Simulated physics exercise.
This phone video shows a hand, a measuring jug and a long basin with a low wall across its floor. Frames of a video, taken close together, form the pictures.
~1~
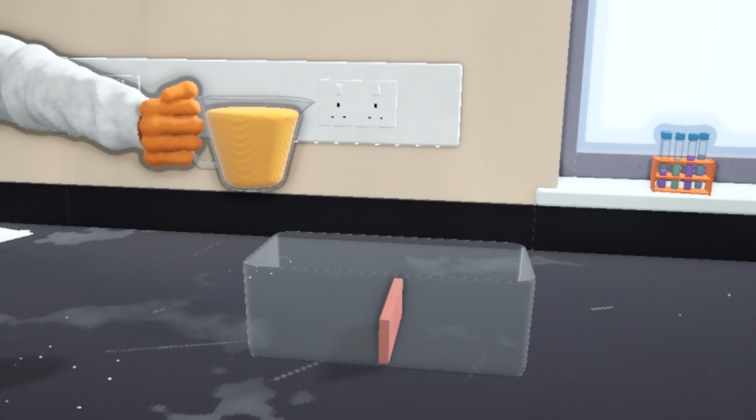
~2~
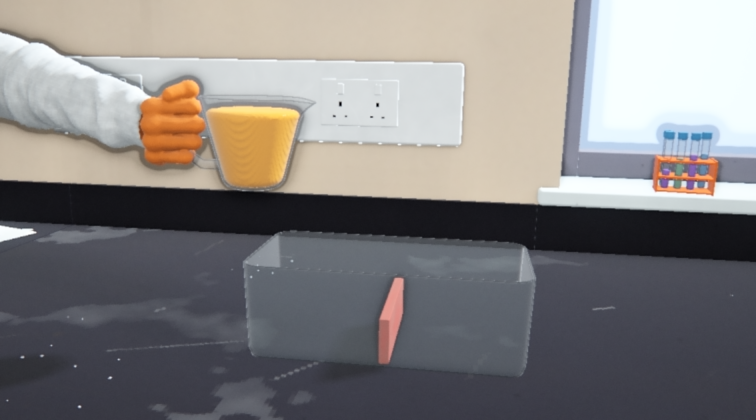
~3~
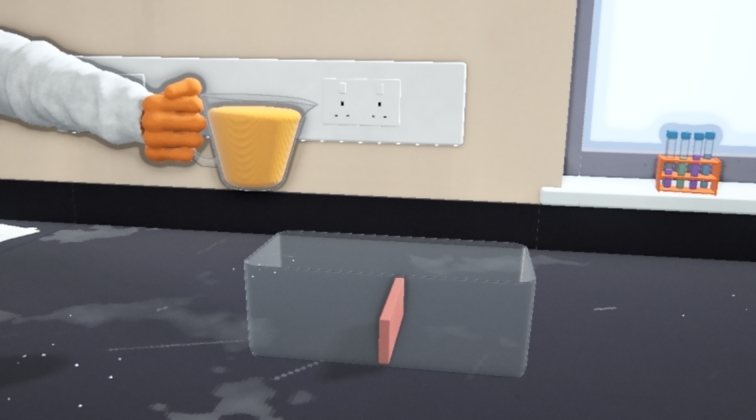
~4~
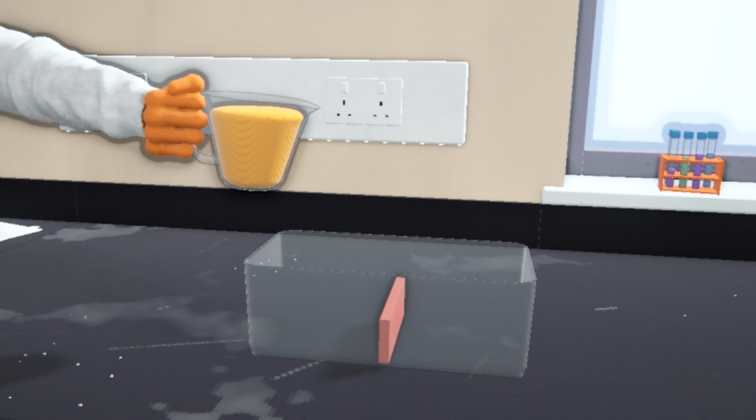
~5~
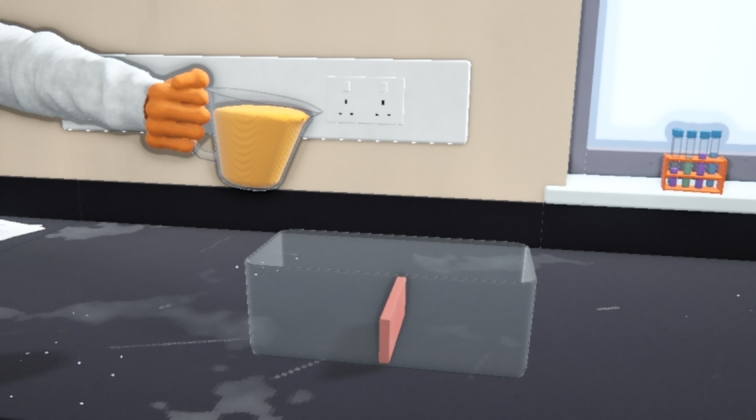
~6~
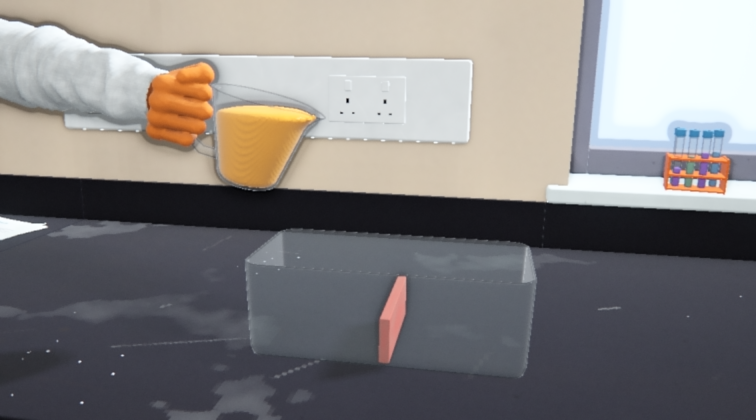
Orange-gloved hand holding a measuring jug of orange juice, slowly tilting it rightward above a clear basin with a low pink wall.
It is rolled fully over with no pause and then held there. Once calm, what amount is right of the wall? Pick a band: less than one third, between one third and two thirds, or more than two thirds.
It is less than one third.
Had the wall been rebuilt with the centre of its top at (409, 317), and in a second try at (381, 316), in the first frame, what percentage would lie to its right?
It works out to around 10 per cent for the first and around 20 per cent for the second.
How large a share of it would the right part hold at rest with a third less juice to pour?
Estimate: Close to 5 per cent.
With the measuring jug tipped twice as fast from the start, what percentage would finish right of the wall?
Roughly 5 percent.
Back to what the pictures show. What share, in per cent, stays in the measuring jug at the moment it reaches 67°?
About 65 %.
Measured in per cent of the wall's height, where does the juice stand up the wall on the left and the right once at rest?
On the left it sits near 40, while on the right it sits near 0.
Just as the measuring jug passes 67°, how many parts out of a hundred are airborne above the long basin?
I'd say some 25 per cent of it.
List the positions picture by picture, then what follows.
In the first picture, it leans 0°; its right rim is at (315, 101); the juice meets the walls at (210, 110) and (299, 113); the long basin's rim runs from (262, 249) to (529, 263); the wall's top is at (392, 299).
In the second picture, it leans 1°; its right rim is at (316, 102); the juice meets the walls at (211, 110) and (301, 113).
In the third picture, it leans 2°; its right rim is at (318, 104); the juice meets the walls at (213, 109) and (302, 114).
In the fourth picture, it leans 5°; its right rim is at (320, 107); the juice meets the walls at (216, 109) and (304, 115).
In the fifth picture, it leans 9°; its right rim is at (323, 111); the juice meets the walls at (219, 109) and (309, 115).
In the sixth picture, it leans 14°; its right rim is at (326, 118); the juice meets the walls at (222, 110) and (315, 116).
A moment on, the measuring jug is tipped part way and 64 per cent is still to pour, 13 is left of the wall and 0 right of it.
Next, the measuring jug is tipped on its side and 13 per cent is still to pour, 72 is left of the wall and 0 right of it.
Then the measuring jug is tipped on its side and 0 per cent is still to pour, 94 is left of the wall and 3 right of it.
Later the measuring jug is tipped on its side and 0 per cent is still to pour, 94 is left of the wall and 3 right of it.
At rest 94 per cent lies left of the wall, 3 right of it and 3 outside.
